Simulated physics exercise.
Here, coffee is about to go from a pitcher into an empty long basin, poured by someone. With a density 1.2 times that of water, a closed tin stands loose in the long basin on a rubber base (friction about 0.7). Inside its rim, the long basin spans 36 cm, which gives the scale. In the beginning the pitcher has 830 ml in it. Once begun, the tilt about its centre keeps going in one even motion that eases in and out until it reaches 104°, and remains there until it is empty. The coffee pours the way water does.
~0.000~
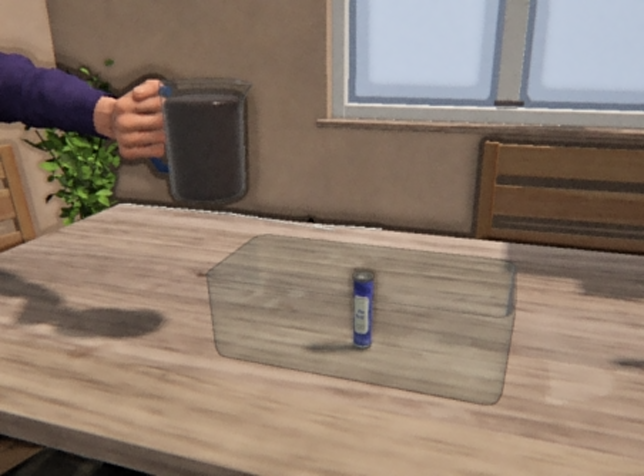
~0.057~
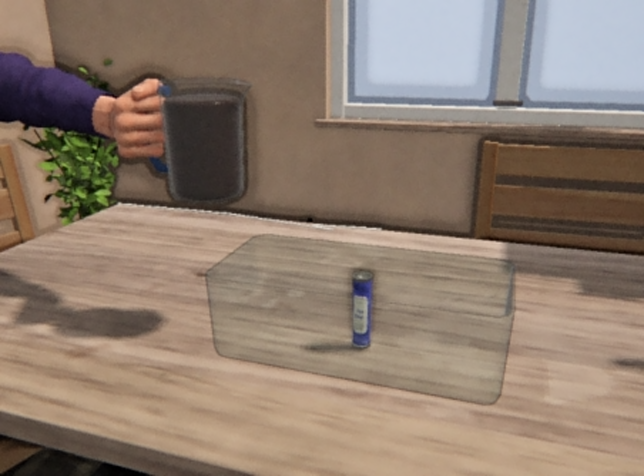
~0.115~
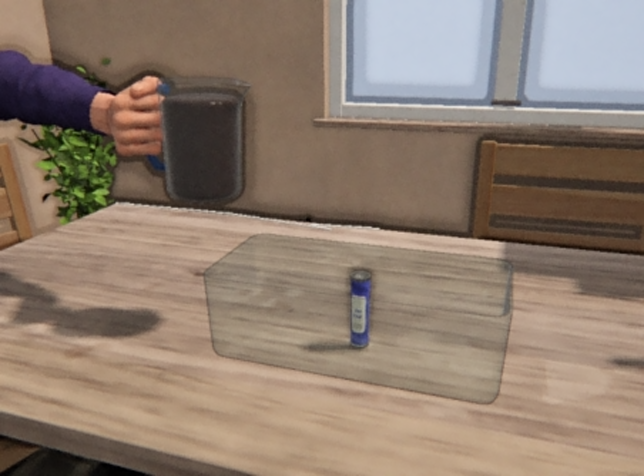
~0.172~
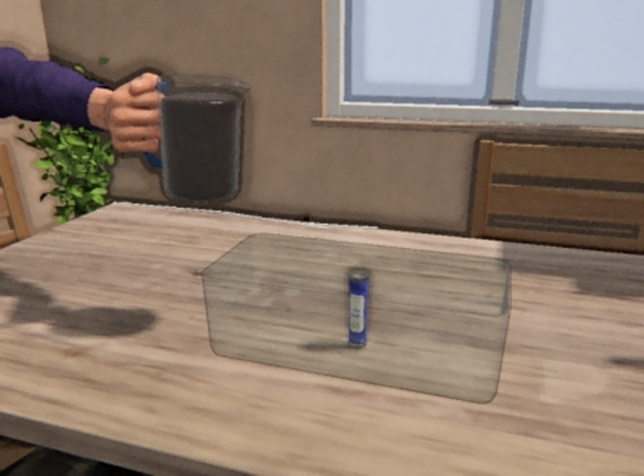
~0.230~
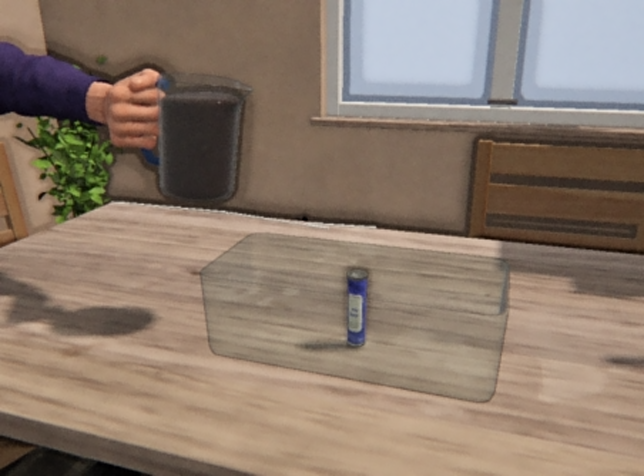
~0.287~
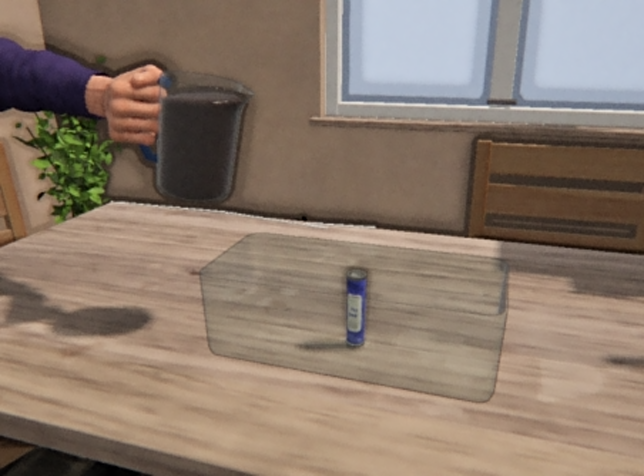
In the video, a hand in a purple sleeve holds a pitcher of dark liquid at the left, above a wooden table where a small blue cylinder stands in a clear long basin, and then slowly tilts the pitcher slightly rightward.
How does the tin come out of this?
It ends up still standing.
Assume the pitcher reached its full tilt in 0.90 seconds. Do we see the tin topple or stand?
Then the tin does not tip.
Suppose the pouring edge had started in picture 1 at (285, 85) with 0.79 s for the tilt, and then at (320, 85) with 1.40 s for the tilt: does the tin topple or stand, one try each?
Trial 1 - tin tips; trial 2 - tin tips.
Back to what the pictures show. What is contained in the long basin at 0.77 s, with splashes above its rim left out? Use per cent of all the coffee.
Close to 2 in a hundred.
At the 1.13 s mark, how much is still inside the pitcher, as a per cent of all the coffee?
About 42 per cent.
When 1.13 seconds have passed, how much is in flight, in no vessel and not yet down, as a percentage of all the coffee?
Around 18 percent of the liquid.
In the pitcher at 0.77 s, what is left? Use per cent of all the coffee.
Still held: Roughly 88 % of the total.
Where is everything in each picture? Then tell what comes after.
In the first frame, tilt 0°; pouring edge (252, 84); surface from (172, 98) to (240, 100); the long basin's rim runs from (233, 254) to (515, 289); the tin's top is at (363, 279).
In the second frame, tilt 0°; pouring edge (251, 84); surface from (171, 98) to (240, 100).
In the third frame, tilt 2°; pouring edge (251, 85); surface from (170, 97) to (239, 100).
In the fourth frame, tilt 4°; pouring edge (251, 86); surface from (169, 97) to (238, 100).
In the fifth frame, tilt 7°; pouring edge (252, 89); surface from (169, 96) to (239, 100).
In the sixth frame, tilt 10°; pouring edge (254, 94); surface from (170, 98) to (242, 100).
By 0.77 s the tilt is 60° and 87 per cent is still to pour; the tin stands where it began.
By 1.13 s the tilt is 94° and 42 per cent is still to pour; the tin stands where it began.
By 1.50 s the tilt is 104° and 5 per cent is still to pour; the tin stands where it began.
By 1.90 s the tilt is 104° and 0 per cent is still to pour; the tin stands where it began.
At rest the tin stands where it began.
